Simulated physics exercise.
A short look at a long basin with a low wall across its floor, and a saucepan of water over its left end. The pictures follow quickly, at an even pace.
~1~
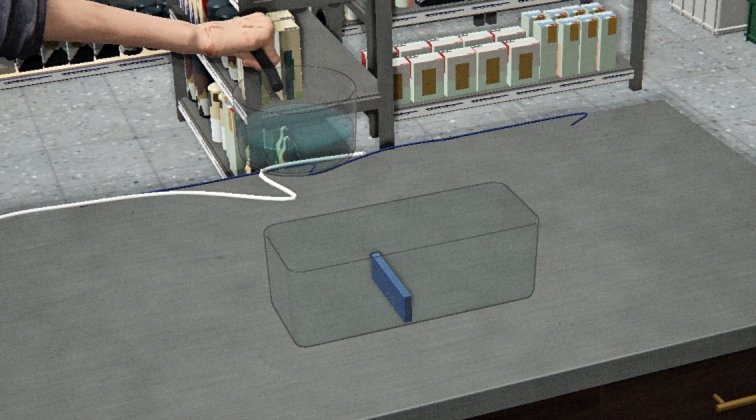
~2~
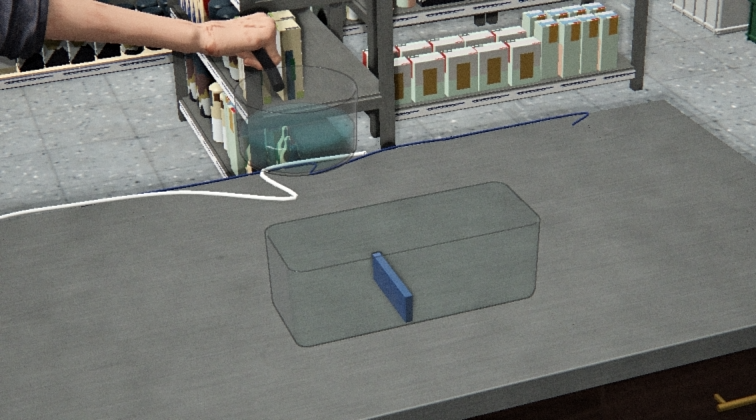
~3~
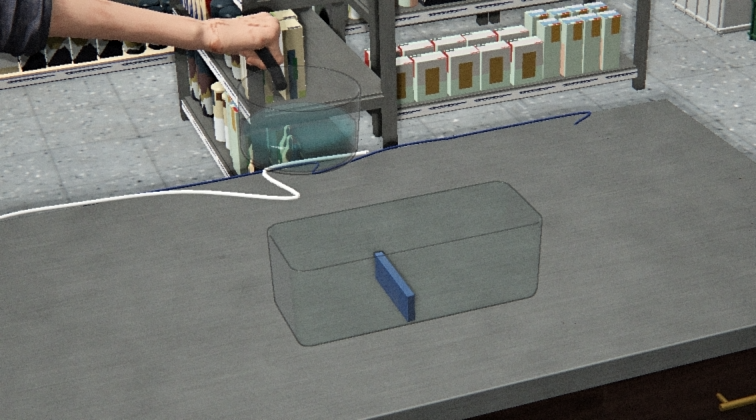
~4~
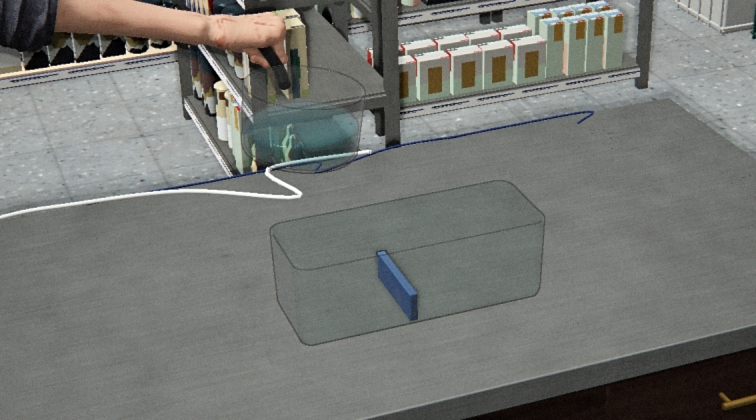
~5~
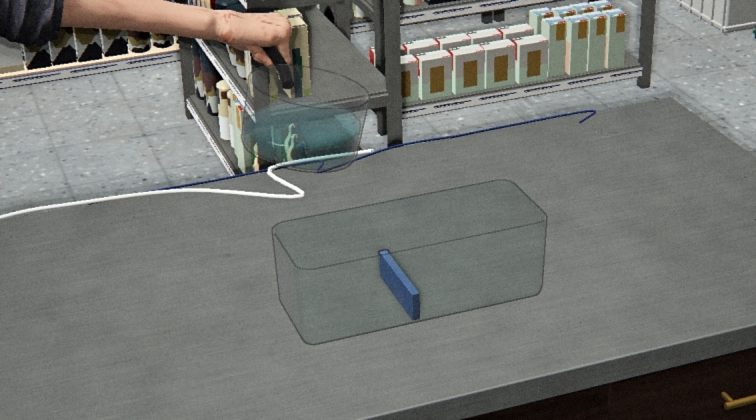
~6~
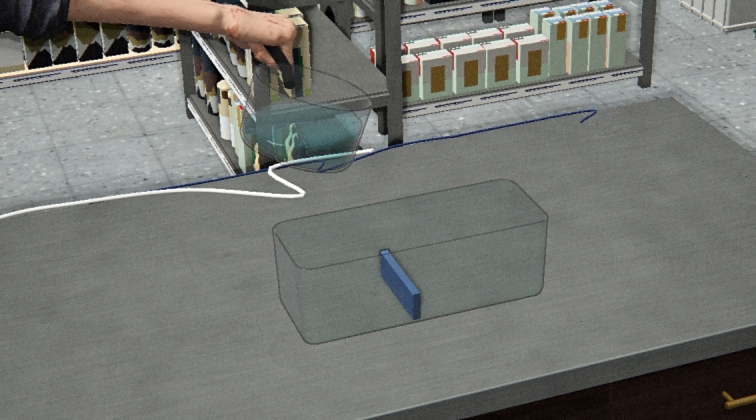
A hand gradually tilting a clear saucepan of water rightward above a long transparent basin with a low blue wall inside.
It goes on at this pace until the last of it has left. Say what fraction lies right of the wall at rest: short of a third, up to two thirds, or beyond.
The share right of the wall is between a third and two thirds.
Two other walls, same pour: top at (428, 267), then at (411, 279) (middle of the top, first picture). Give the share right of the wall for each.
The first gives 5 %, the second 20 %.
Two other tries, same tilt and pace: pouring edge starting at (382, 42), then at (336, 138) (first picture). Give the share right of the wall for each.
The first gives 90 %, the second 5 %.
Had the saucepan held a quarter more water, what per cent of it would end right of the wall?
Some 55 per cent.
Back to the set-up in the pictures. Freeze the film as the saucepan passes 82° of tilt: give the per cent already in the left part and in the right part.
Near 0 on the left, 0 on the right.
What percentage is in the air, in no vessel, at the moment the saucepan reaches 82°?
About 40 per cent.
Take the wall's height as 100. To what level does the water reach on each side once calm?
The left part 40 per cent, the right part 30.
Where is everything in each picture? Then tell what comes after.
In the first frame, it leans 0°; its right rim is at (351, 81); the water meets the walls at (240, 133) and (349, 114); the long basin's rim runs from (275, 251) to (522, 202); the wall's top is at (391, 275).
In the second frame, it leans 1°; its right rim is at (353, 82); the water meets the walls at (241, 133) and (349, 114).
In the third frame, it leans 3°; its right rim is at (356, 83); the water meets the walls at (243, 132) and (352, 114).
In the fourth frame, it leans 7°; its right rim is at (361, 86); the water meets the walls at (244, 130) and (354, 113).
In the fifth frame, it leans 13°; its right rim is at (365, 91); the water meets the walls at (246, 130) and (357, 113).
In the sixth frame, it leans 20°; its right rim is at (368, 97); the water meets the walls at (244, 128) and (358, 113).
A moment on, the saucepan is tipped on its side and 61 per cent is still to pour, 1 is left of the wall and 0 right of it.
Next, the saucepan is tipped right over and 14 per cent is still to pour, 22 is left of the wall and 47 right of it.
Then the saucepan is tipped right over and 1 per cent is still to pour, 48 is left of the wall and 47 right of it.
Later the saucepan is tipped right over and 0 per cent is still to pour, 51 is left of the wall and 48 right of it.
Finally, 51 per cent lies left of the wall, 48 right of it and 1 outside.
